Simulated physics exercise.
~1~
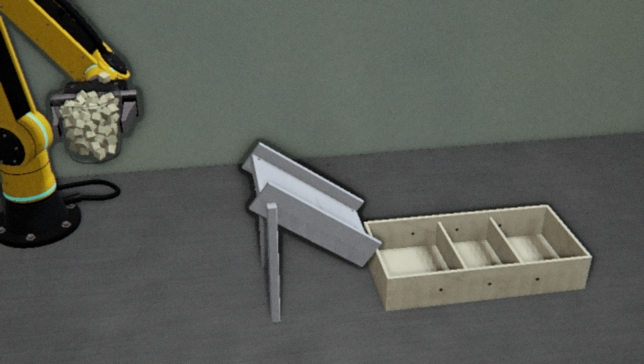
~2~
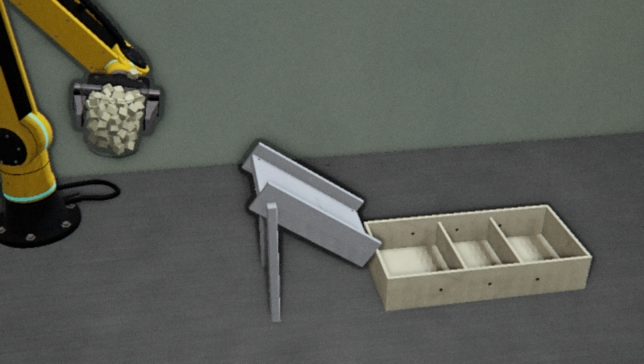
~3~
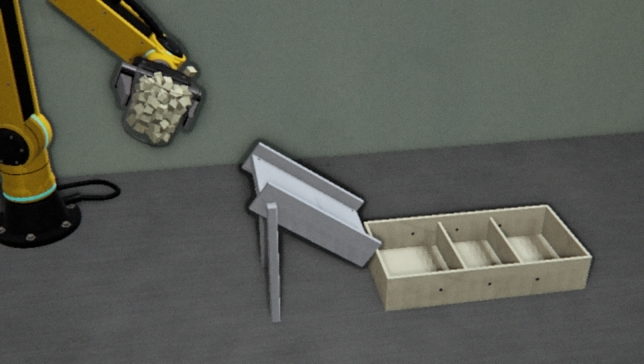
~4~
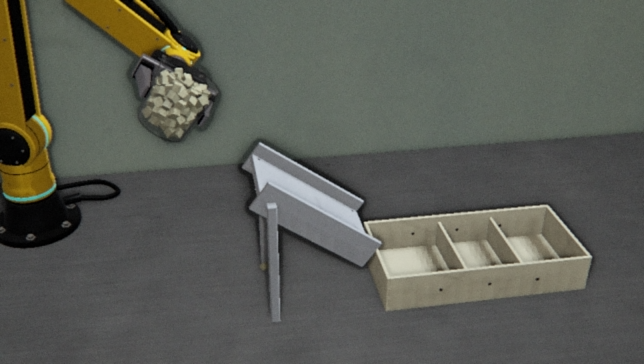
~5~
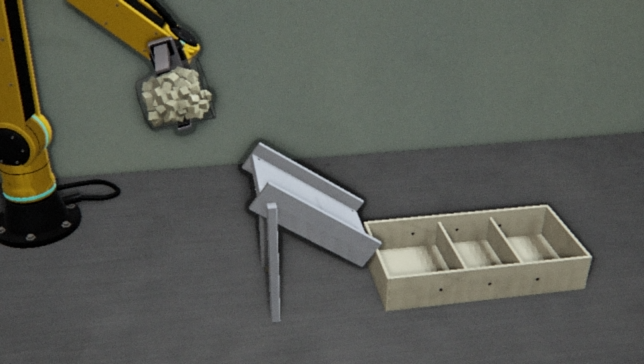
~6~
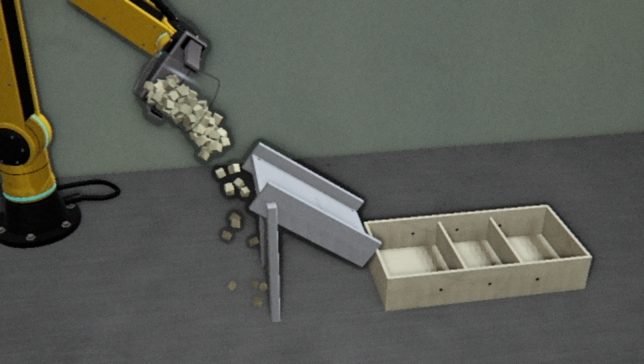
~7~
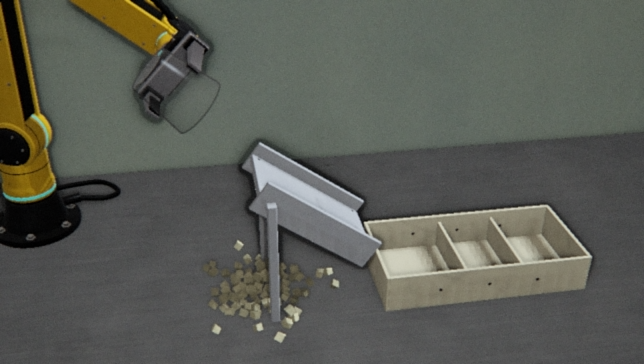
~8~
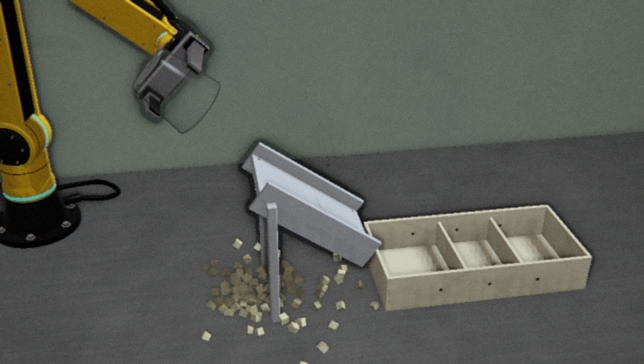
Yellow robot arm moving a cup of pale dice right and tipping it, spilling them beneath a chute beside an empty divided box.
